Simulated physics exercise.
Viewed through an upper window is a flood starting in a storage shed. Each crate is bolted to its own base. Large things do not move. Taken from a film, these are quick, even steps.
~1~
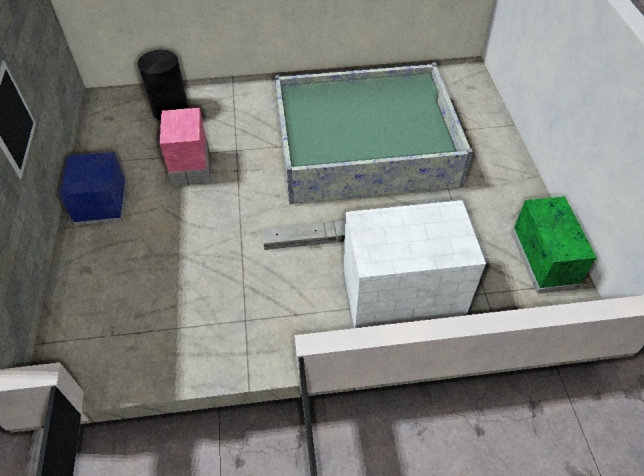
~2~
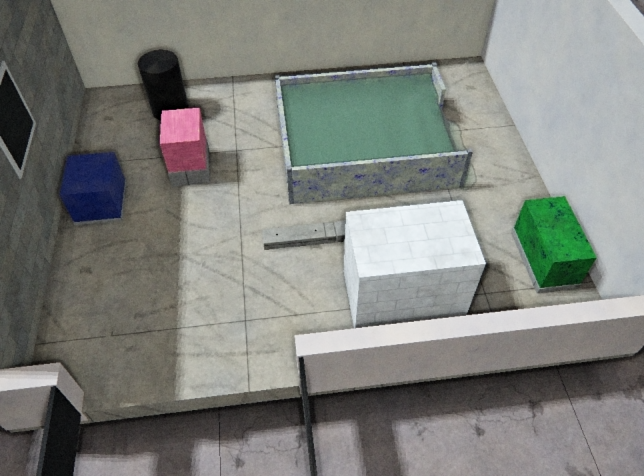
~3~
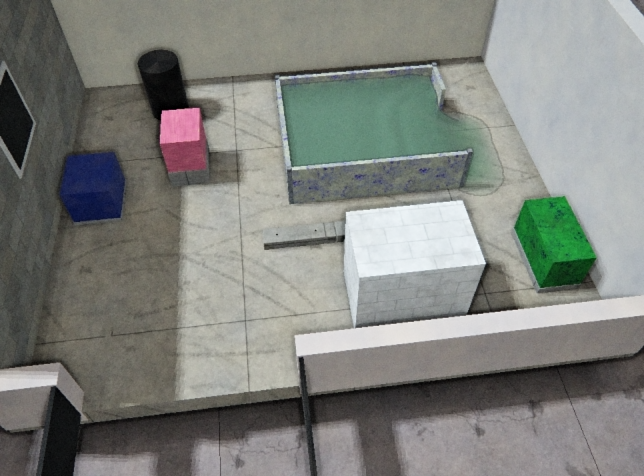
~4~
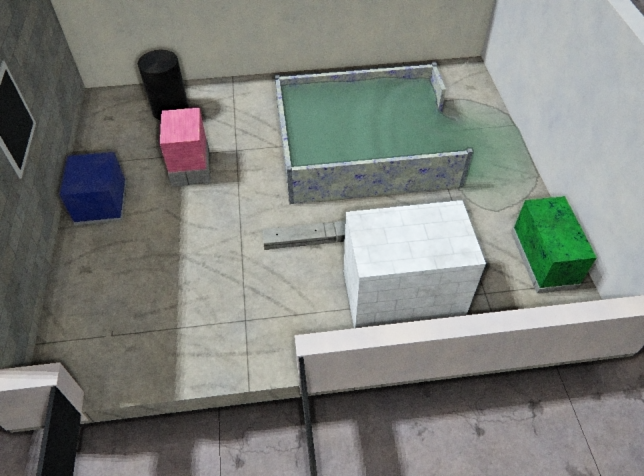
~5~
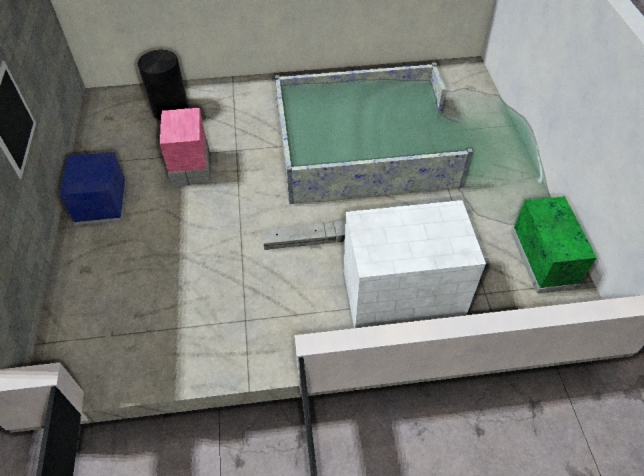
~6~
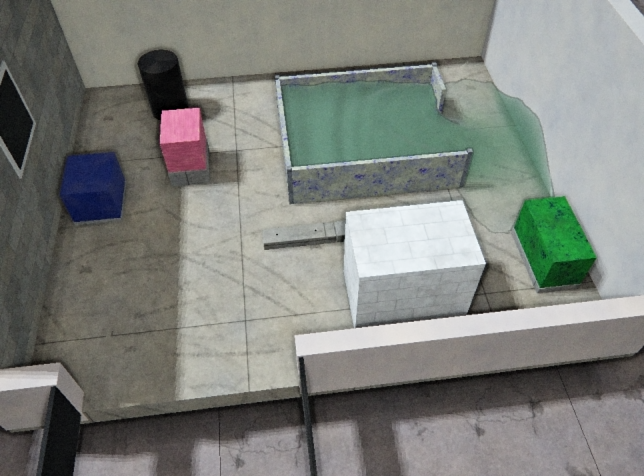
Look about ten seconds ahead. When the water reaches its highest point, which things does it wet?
At the peak: The pink crate stays dry; the blue crate gets wet; the green crate gets wet.
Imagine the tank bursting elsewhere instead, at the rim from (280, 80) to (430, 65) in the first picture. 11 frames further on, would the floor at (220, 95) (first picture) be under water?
Result for the point: Drenched.
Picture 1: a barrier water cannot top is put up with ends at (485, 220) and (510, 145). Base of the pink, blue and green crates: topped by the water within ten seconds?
In short: Pink crate remains dry, blue crate gets wet, green crate escapes it.
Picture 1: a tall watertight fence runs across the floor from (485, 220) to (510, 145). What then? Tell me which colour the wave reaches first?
My answer: The crate marked green.
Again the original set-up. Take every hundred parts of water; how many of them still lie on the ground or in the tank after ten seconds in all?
Roughly 94 out of every hundred parts.
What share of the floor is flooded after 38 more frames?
Near 90 in a hundred.
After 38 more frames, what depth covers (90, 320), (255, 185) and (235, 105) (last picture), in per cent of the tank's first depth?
Taking the places in turn, I get roughly 6, 2 and 6 percent.
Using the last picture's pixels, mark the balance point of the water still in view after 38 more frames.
About (348, 172).
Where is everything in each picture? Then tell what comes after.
Still water in the tank at (367, 117), in the first picture.
The front is at a hidden place, out from the gap at (448, 144), in the second picture.
Water pours out at (448, 145) and has run to (472, 119), in the third picture.
The front is at (510, 121), out from the gap at (448, 145), in the fourth picture.
The front is at (500, 99), out from the gap at (448, 146), in the fifth picture.
The front is at (493, 86), out from the gap at (448, 145), in the sixth picture.
A moment on, water covers 15 % of the floor; the pink crate not reached, the blue crate not reached, the green crate water round its plinth.
Next, water covers 30 % of the floor; the pink crate not reached, the blue crate not reached, the green crate water round its plinth.
Then, water covers 55 % of the floor; the pink crate not reached, the blue crate not reached, the green crate water round its plinth.
Later, water covers 90 % of the floor; the pink crate water round its plinth, the blue crate water round its plinth, the green crate water round its plinth.
In the end, water covers 100 % of the floor; the pink crate stayed above the water, the blue crate was topped, the green crate was topped.
